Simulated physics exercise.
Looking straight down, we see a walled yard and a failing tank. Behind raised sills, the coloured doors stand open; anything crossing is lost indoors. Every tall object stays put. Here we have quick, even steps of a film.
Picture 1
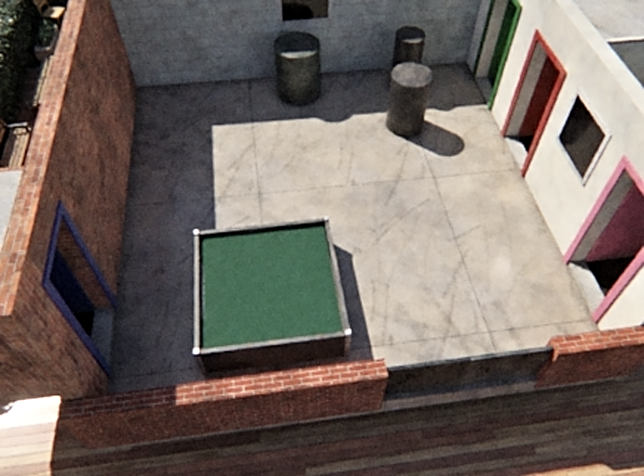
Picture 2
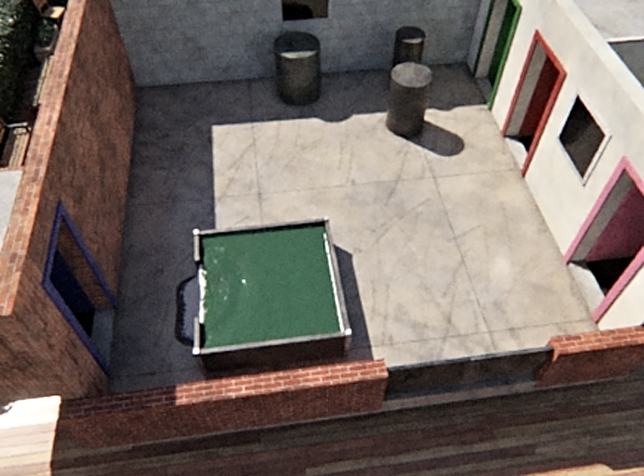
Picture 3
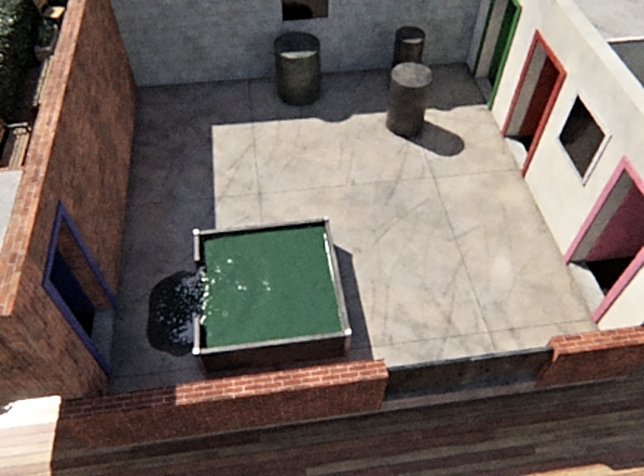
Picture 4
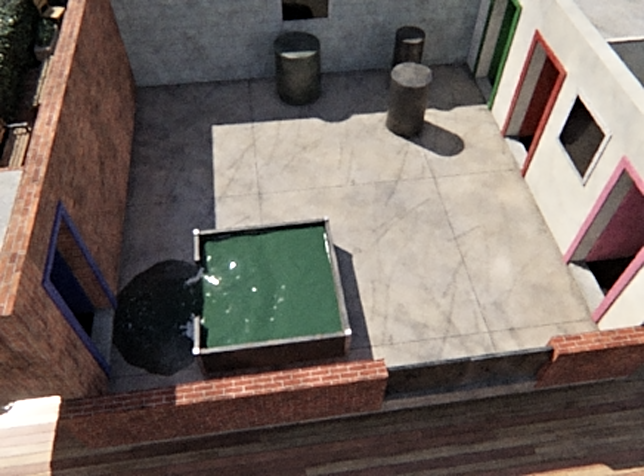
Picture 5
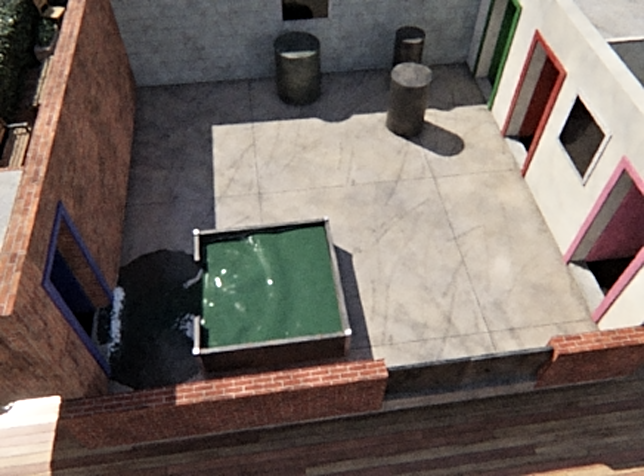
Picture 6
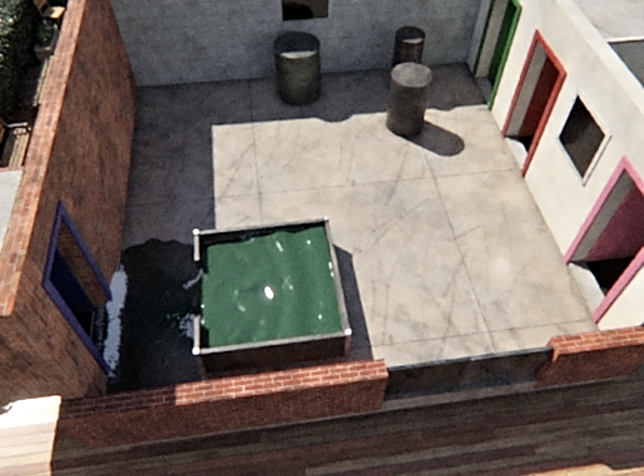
Water burst from the left side of a square tank of green water in a walled yard, spread across the paving in a dark pool, and splashed up white against the blue doorway's wall.
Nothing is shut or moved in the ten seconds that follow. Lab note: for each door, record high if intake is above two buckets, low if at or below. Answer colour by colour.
Green door: Low; red door: Low; blue door: High; pink door: Low.
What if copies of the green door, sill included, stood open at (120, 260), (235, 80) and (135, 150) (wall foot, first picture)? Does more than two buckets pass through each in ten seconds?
First door gets past it, second door doesn't reach it, third door doesn't reach it.
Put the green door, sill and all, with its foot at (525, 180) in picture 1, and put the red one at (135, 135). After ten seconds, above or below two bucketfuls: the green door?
As I see it, the green door comes in lower.
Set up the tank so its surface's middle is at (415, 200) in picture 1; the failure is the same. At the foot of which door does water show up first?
It's the one in blue.
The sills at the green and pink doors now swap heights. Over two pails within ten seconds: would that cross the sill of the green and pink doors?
I reckon green remains short and pink crosses the line.
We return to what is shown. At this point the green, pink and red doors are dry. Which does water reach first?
Call: The door marked pink.
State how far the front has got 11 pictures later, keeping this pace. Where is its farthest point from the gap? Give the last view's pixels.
The front's farthest point is close to (133, 137).
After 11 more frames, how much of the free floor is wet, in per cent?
By my count, 15 percent.
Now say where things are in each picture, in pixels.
In the first picture, still water in the water tank at (268, 283).
In the second picture, the front is at (189, 282), out from the gap at (204, 302).
In the third picture, water pours out at (204, 304) and has run to (160, 289).
In the fourth picture, water pours out at (204, 304) and has run to (115, 318).
In the fifth picture, water pours out at (204, 303) and has run to (110, 370).
In the sixth picture, water pours out at (204, 303) and has run to a hidden place.
A moment on, water covers 10 % of the floor; the green door not reached, the red door not reached, the blue door over two buckets in, the pink door not reached.
Next, water covers 15 % of the floor; the green door not reached, the red door not reached, the blue door far over two buckets in, the pink door not reached.
Then, water covers 35 % of the floor; the green door not reached, the red door not reached, the blue door far over two buckets in, the pink door not reached.
Later, water covers 50 % of the floor; the green door not reached, the red door not reached, the blue door far over two buckets in, the pink door wet at the sill, nothing in.
In the end, water covers 75 % of the floor; the green door not reached, the red door wet at the sill, nothing in, the blue door far over two buckets in, the pink door wet at the sill, nothing in.
